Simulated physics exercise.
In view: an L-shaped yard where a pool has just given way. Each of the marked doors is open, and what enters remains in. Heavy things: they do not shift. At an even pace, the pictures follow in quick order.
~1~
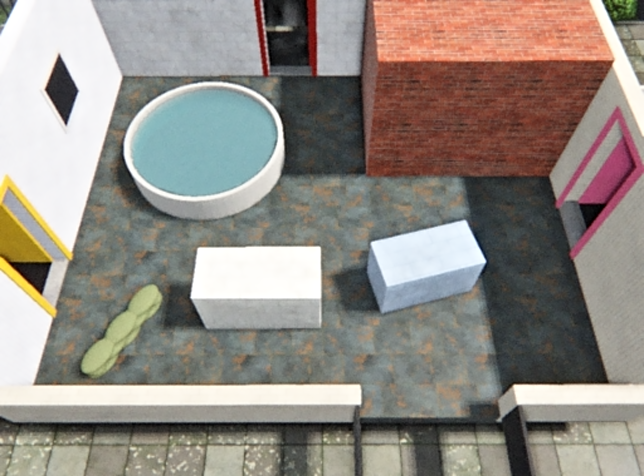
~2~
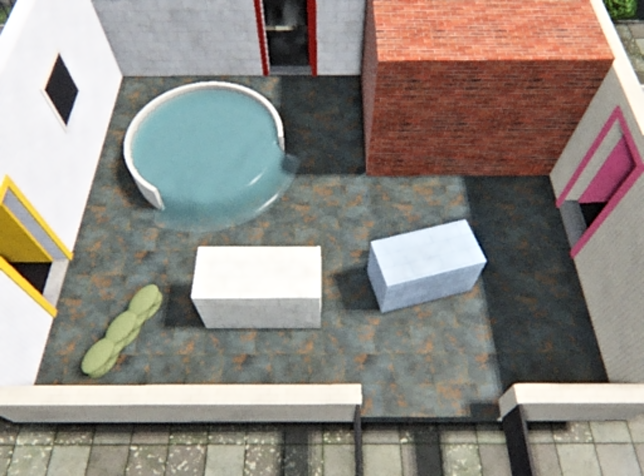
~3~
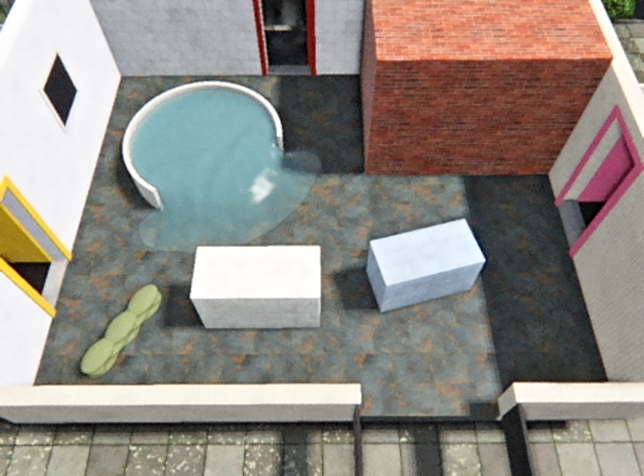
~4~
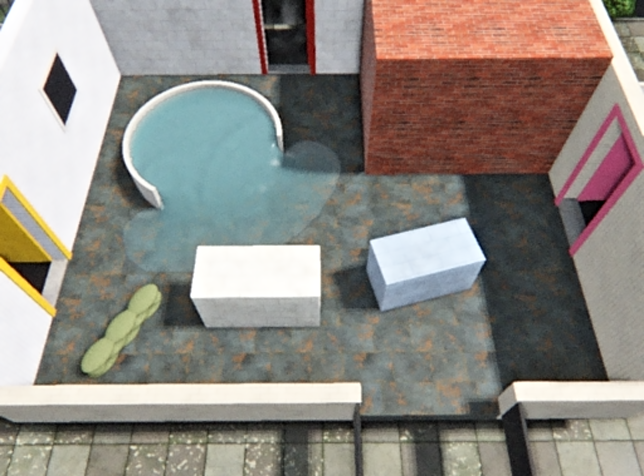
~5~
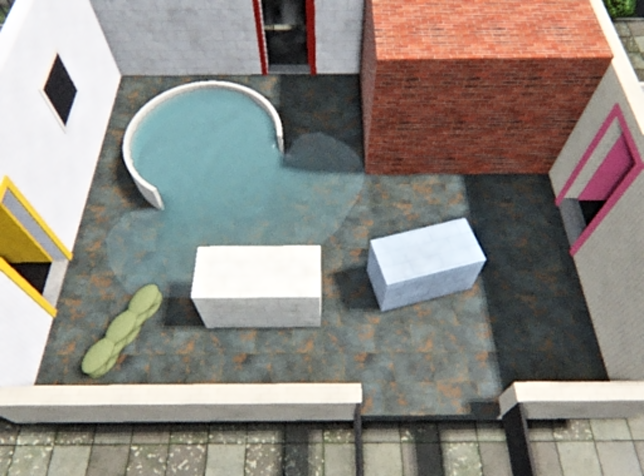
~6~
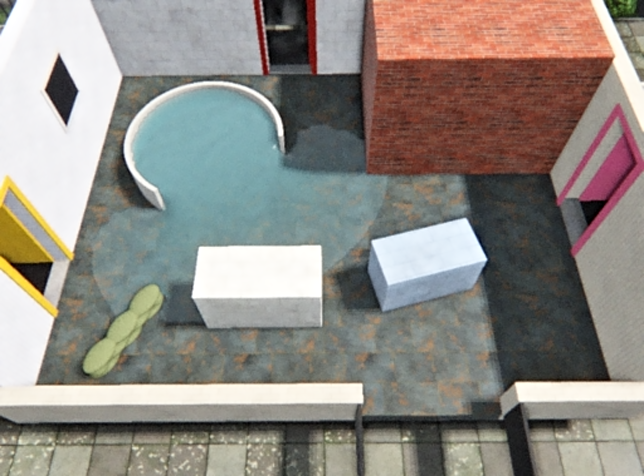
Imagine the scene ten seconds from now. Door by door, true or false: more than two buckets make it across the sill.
Yellow door: True; red door: False; pink door: False.
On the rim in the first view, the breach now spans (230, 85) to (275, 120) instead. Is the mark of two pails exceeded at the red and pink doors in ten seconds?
Red: Above; pink: Below.
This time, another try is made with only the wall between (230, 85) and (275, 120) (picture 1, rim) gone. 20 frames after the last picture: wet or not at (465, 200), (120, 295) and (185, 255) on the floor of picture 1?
Bone-dry, bone-dry, bone-dry.
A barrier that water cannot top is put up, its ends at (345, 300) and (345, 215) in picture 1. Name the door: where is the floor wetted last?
Last: The one in red.
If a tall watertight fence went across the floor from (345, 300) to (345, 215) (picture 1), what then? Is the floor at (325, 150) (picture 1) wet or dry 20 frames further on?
There: Awash.
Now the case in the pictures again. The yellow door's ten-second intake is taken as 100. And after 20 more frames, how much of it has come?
By then roughly 5 percent of the ten-second total is in.
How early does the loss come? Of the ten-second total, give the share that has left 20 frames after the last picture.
Result, approximate: 15 per cent.
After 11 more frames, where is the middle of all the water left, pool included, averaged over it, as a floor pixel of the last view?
The spot I would choose is (250, 218).
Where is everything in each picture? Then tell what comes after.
In the first frame, still water in the round pool at (205, 140).
In the second frame, water pours out at (239, 202) and has run to (291, 157).
In the third frame, the front is at (312, 156), out from the gap at (239, 204).
In the fourth frame, water pours out at (239, 203) and has run to (332, 158).
In the fifth frame, the front is at (354, 160), out from the gap at (239, 204).
In the sixth frame, the front is at (125, 314), out from the gap at (240, 204).
A moment on, water covers 35 % of the floor; the yellow door wet at the sill, nothing in, the red door not reached, the pink door not reached.
Next, water covers 50 % of the floor; the yellow door wet at the sill, nothing in, the red door not reached, the pink door not reached.
Then, water covers 60 % of the floor; the yellow door under two buckets in, the red door wet at the sill, nothing in, the pink door wet at the sill, nothing in.
Later, water covers 80 % of the floor; the yellow door over two buckets in, the red door wet at the sill, nothing in, the pink door wet at the sill, nothing in.
In the end, water covers 95 % of the floor; the yellow door over two buckets in, the red door wet at the sill, nothing in, the pink door wet at the sill, nothing in.
